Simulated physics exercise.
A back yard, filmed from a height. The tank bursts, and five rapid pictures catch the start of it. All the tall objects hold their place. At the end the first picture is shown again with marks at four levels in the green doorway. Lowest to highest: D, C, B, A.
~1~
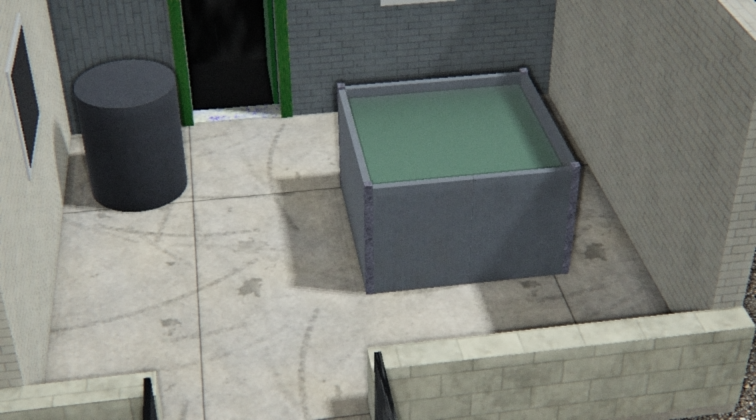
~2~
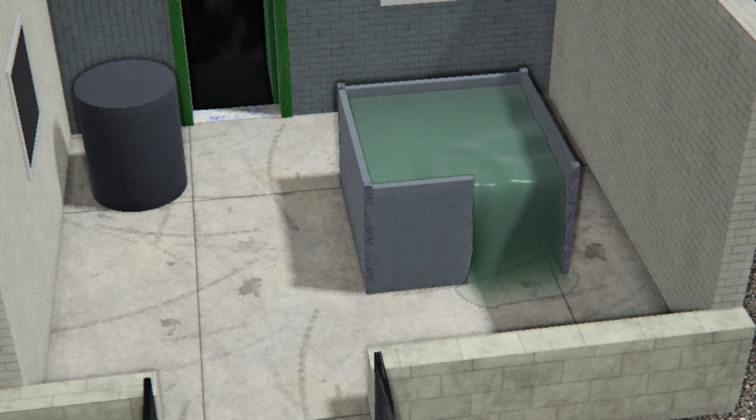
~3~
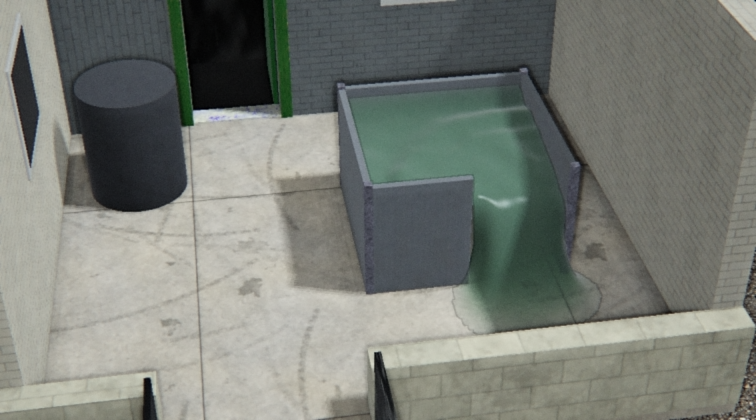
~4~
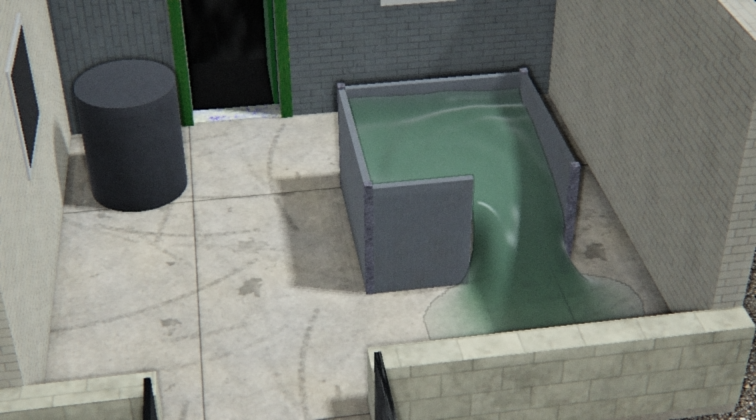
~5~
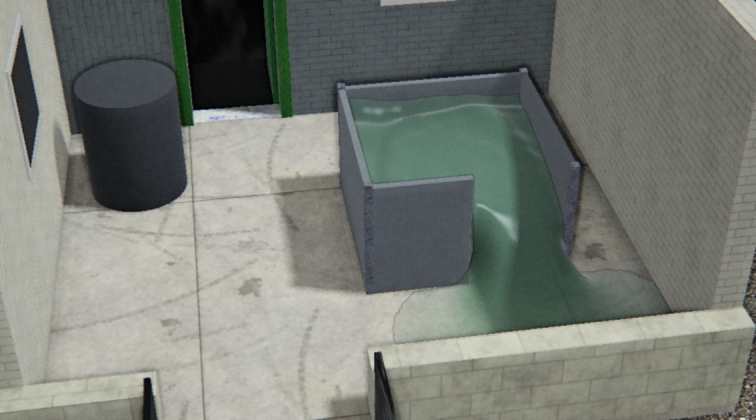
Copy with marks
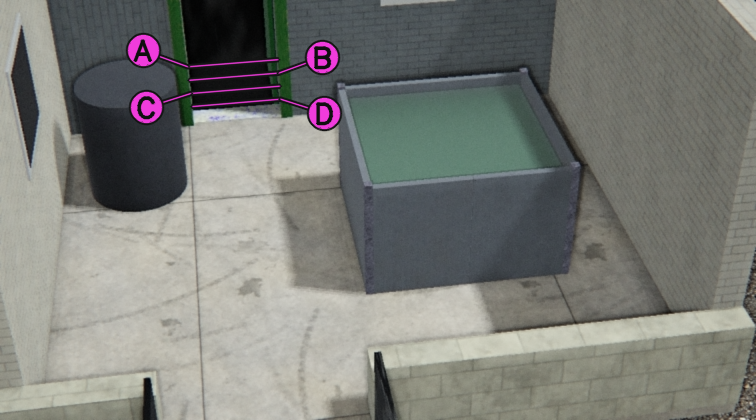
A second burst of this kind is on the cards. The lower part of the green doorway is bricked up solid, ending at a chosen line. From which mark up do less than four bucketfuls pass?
It is D.
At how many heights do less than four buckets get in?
All four.
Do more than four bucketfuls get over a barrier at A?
No.
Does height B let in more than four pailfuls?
No.
On the marked copy, A at (233, 63); B at (234, 76); C at (235, 89); D at (236, 102); from the bottom up D, C, B, A.
With A, nothing gets over.
With B, nothing gets over.
With C, nothing gets over.
With D, nothing gets over.
